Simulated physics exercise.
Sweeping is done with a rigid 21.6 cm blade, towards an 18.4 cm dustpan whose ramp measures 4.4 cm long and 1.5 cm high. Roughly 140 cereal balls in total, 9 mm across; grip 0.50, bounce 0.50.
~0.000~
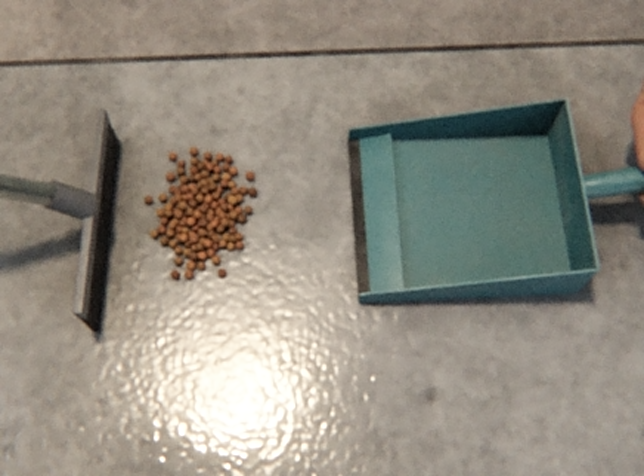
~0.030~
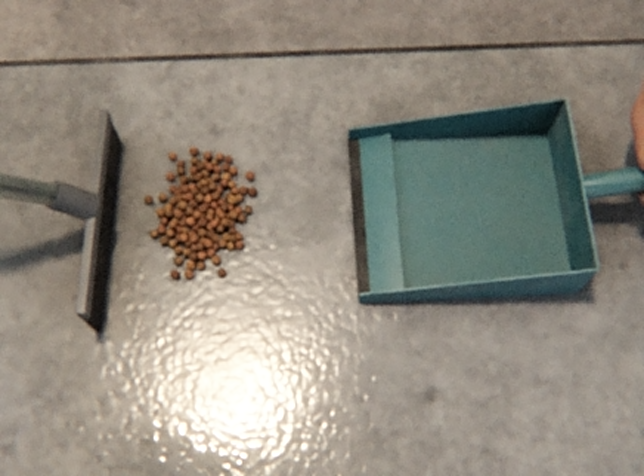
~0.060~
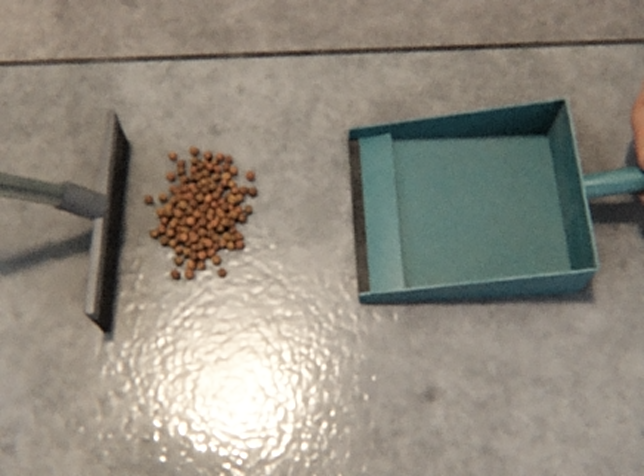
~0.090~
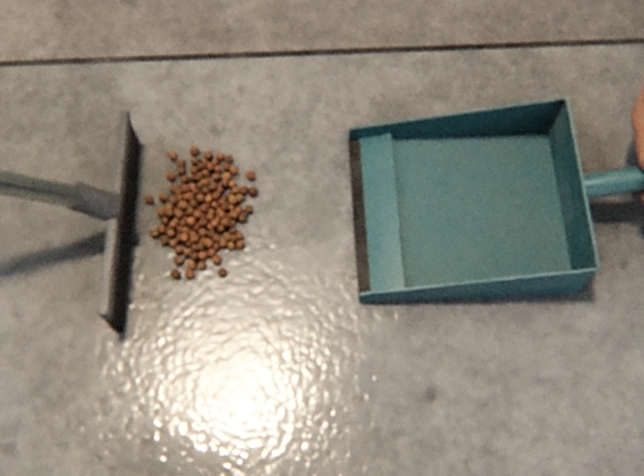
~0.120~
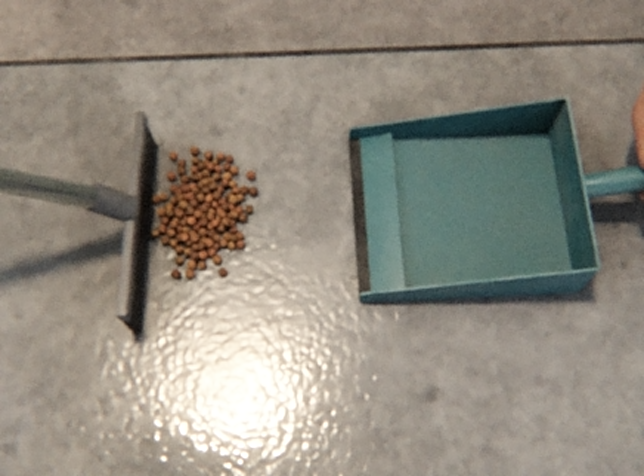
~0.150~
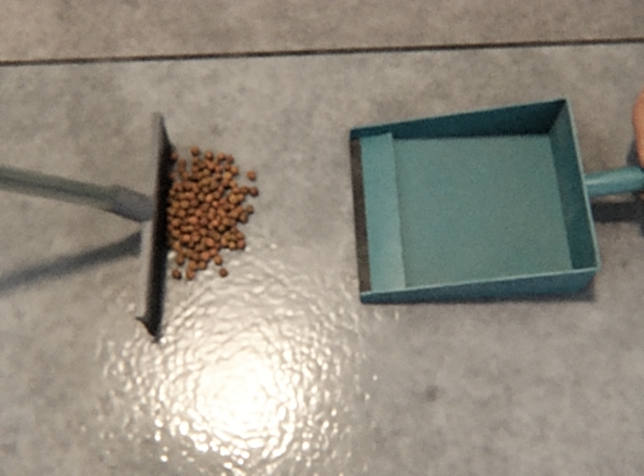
A dark blade on a grey handle starts at the left of a grey tiled floor, apart from a loose pile of small brown balls. It slides steadily right, closes the gap and presses into the pile's left edge, nudging the nearest balls, while a hand keeps a teal dustpan still at right.
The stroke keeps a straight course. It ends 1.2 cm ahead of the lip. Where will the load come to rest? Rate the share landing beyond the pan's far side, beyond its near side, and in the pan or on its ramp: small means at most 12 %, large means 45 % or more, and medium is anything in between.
Shares: Past the pan's far side - small; past the pan's near side - small; in the pan or on its ramp - large.
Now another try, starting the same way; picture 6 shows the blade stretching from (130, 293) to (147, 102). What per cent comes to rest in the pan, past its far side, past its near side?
You'd see pan at 30, far at 25 and near at 0.
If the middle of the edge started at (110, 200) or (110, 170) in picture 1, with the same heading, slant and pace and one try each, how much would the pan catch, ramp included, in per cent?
Some 55 and 45 per cent.
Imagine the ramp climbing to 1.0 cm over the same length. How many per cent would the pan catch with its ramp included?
About 55 %.
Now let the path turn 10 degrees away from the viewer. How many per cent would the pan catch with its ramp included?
Around 55 %.
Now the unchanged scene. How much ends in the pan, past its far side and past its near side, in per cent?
The far side ends with 5 per cent, the near side with 5 per cent and the pan with 55 per cent.
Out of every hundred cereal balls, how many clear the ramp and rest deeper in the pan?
Around 10 in a hundred.
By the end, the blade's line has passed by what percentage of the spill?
Estimate: Near 5 %.
After 0.32 s, middle of the blade 11 cm from the lip; 0 % over the lip, far side 5 %, near side 0 %.
After 0.44 s, middle of the blade 4 cm from the lip; 5 % over the lip, far side 5 %, near side 5 %.
Then, at 0.68 s, middle of the blade 2 cm from the lip; 55 % over the lip, far side 5 %, near side 5 %.
By 1.0 s all is still; far side 5 %, near side 5 %, pan 55 %, in front of the lip or behind the blade 30 %.
